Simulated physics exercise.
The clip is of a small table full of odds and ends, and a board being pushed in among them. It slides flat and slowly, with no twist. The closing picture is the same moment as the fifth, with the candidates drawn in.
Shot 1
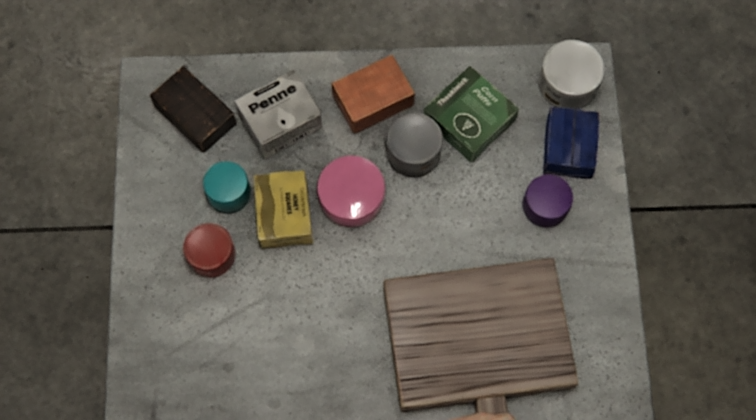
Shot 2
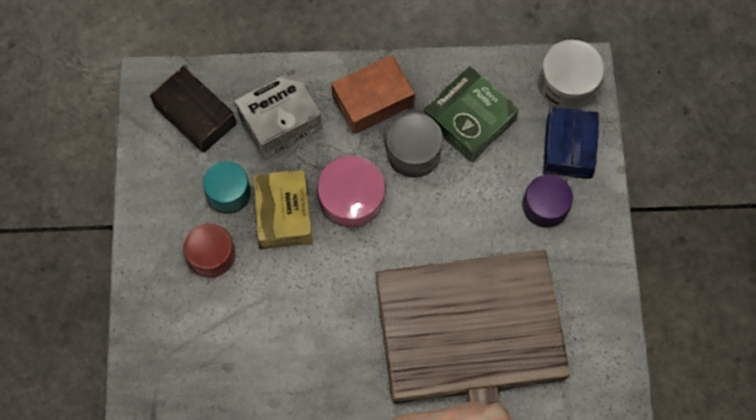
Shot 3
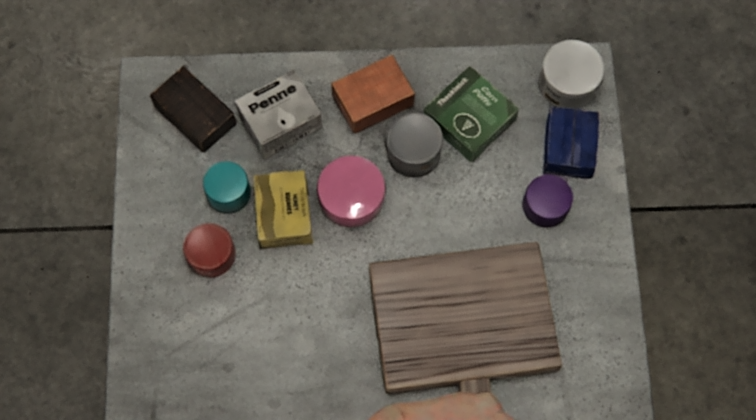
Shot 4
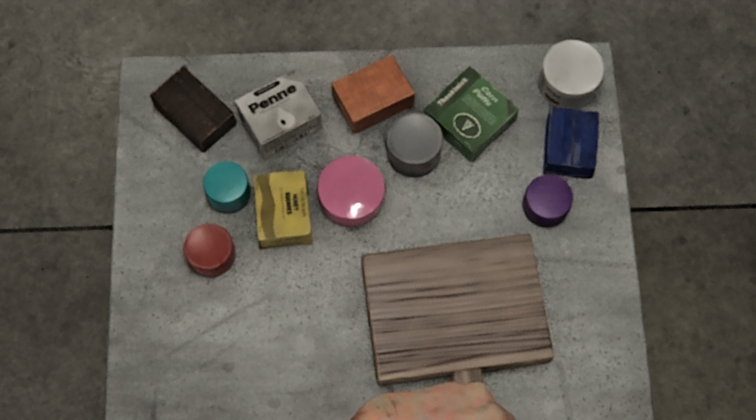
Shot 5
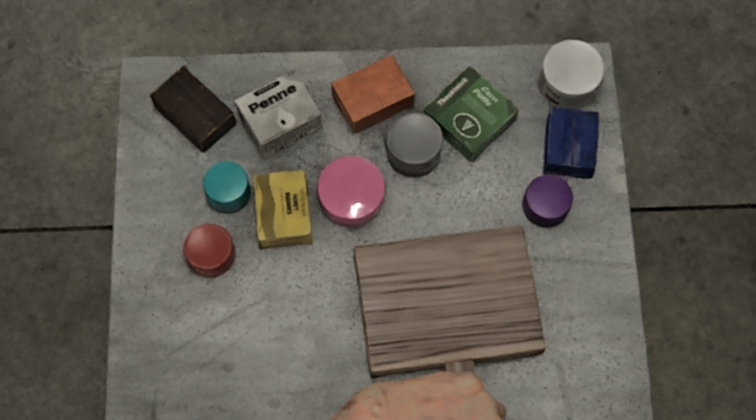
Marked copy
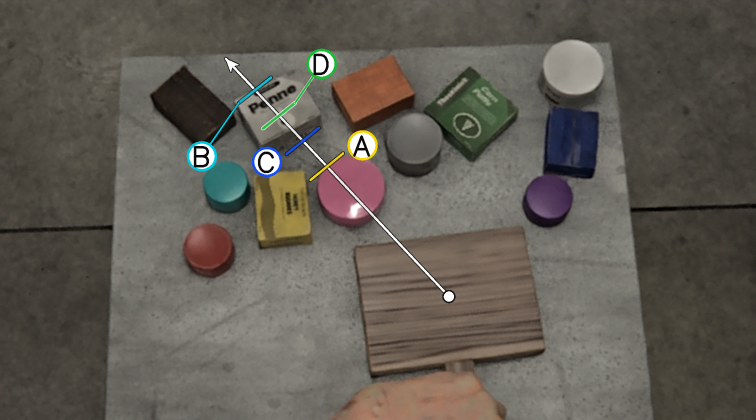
A wooden board with a short handle, pushed by a hand at the lower edge, slides slowly up and slightly left, flat and untwisted, across a grey-topped table seen from above by a still camera. Dark brown, white "Penne", orange and green packets line the back, with a white tub and blue box at right. Turquoise, red, pink, grey and purple round containers and a yellow packet sit below them, all unmoving.
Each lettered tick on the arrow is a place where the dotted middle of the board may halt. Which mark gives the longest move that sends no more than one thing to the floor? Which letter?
The farthest such stop is C.
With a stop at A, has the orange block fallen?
By then, yes.
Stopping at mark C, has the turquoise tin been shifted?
Yes.
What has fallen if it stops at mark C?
The orange block.
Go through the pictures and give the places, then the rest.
In the first frame, turquoise tin (228, 188); red tub (210, 251); yellow packet (283, 210).
In the second frame, board (472, 322); grey jar (414, 145).
In the third frame, board (464, 314); orange block (373, 94).
In the fourth frame, board (457, 306); white tub (570, 75).
In the fifth frame, board (449, 297); pink pot (351, 192); green packet (470, 114); blue box (571, 142).
On the copy, A at (327, 167); B at (255, 90); C at (303, 141); D at (279, 116); the arrow from (449, 297) to (226, 59); the white dot at (449, 297).
On C. First, board (393, 241); pink pot (340, 157); yellow packet (276, 207).
Then, board (340, 186); orange block (375, 50); white box (267, 93).
Finally, board (304, 146); orange block over the edge; white box (248, 54); one fallen.
By contrast, A is within the limit but short; B drops five; D drops four.
